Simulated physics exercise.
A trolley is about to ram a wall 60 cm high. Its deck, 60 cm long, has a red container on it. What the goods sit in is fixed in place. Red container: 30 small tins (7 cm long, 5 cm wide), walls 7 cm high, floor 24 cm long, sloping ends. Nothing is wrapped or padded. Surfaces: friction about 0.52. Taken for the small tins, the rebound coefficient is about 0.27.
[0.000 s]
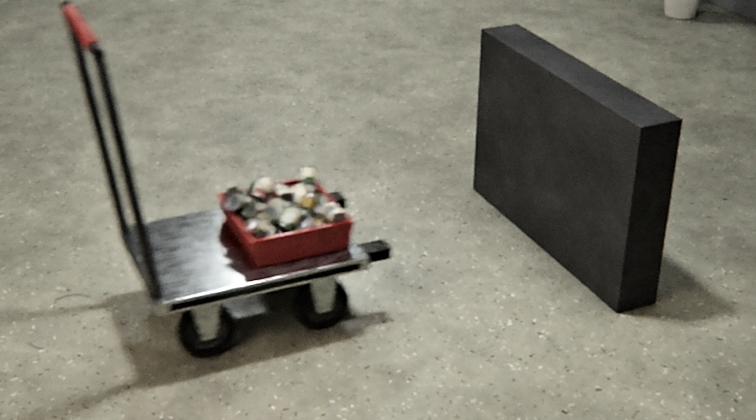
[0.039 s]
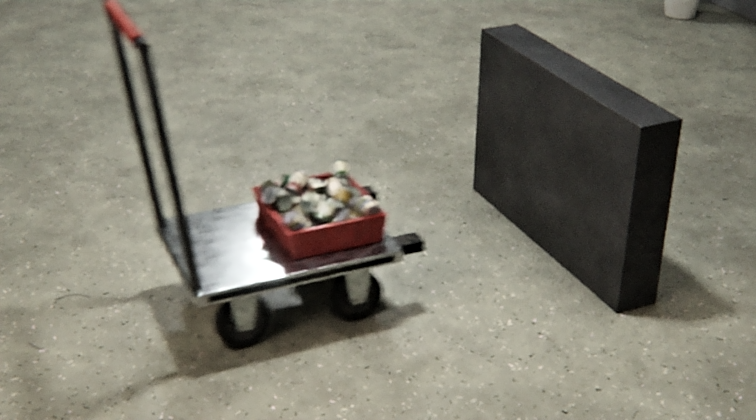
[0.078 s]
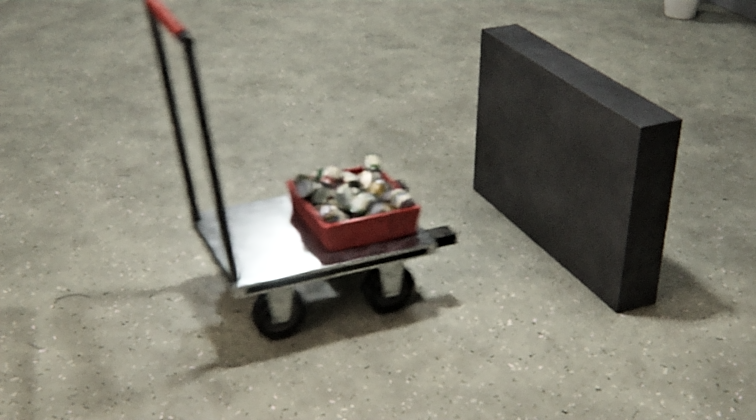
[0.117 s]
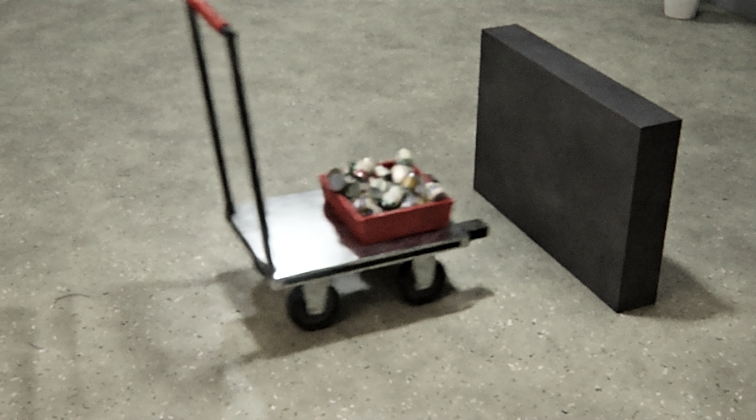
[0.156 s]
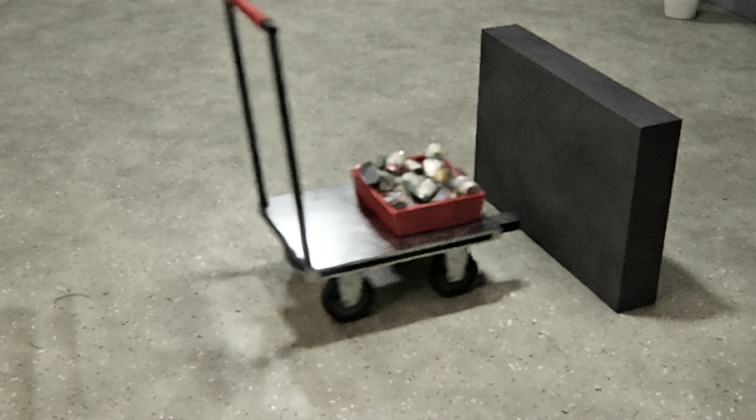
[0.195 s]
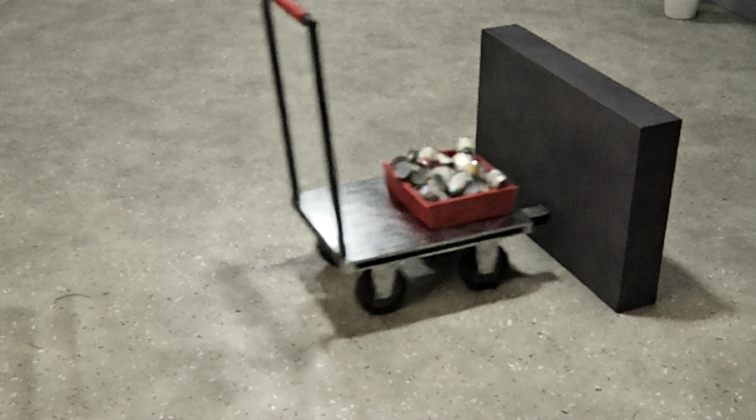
At first, a flat trolley with a red-topped handle stands out to the left of a dark upright block, carrying a red container heaped with small tins. The trolley rolls steadily rightward across the speckled grey floor, narrowing the gap, until its front end is close beside the block, the tins still in the container.
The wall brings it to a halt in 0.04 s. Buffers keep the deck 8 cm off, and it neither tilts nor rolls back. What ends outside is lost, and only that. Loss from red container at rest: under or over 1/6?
Over 1/6.
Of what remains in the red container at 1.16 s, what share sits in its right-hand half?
60 per cent or so.
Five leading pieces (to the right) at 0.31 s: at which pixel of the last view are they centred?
Mean place: Roughly (520, 148).
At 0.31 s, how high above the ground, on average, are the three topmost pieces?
About 40 cm.
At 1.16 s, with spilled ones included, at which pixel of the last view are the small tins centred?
In the last view they're centred near (494, 179).
After 0.21 s, impact.
After 0.31 s, 3 of 30 out of the red container.
After 0.43 s, 9 of 30 out of the red container.
After 0.66 s, 9 of 30 out of the red container.
Final count (at 1.16 s), 9 of 30 out of the red container. Asked share, 9 of 30, 30 per cent.
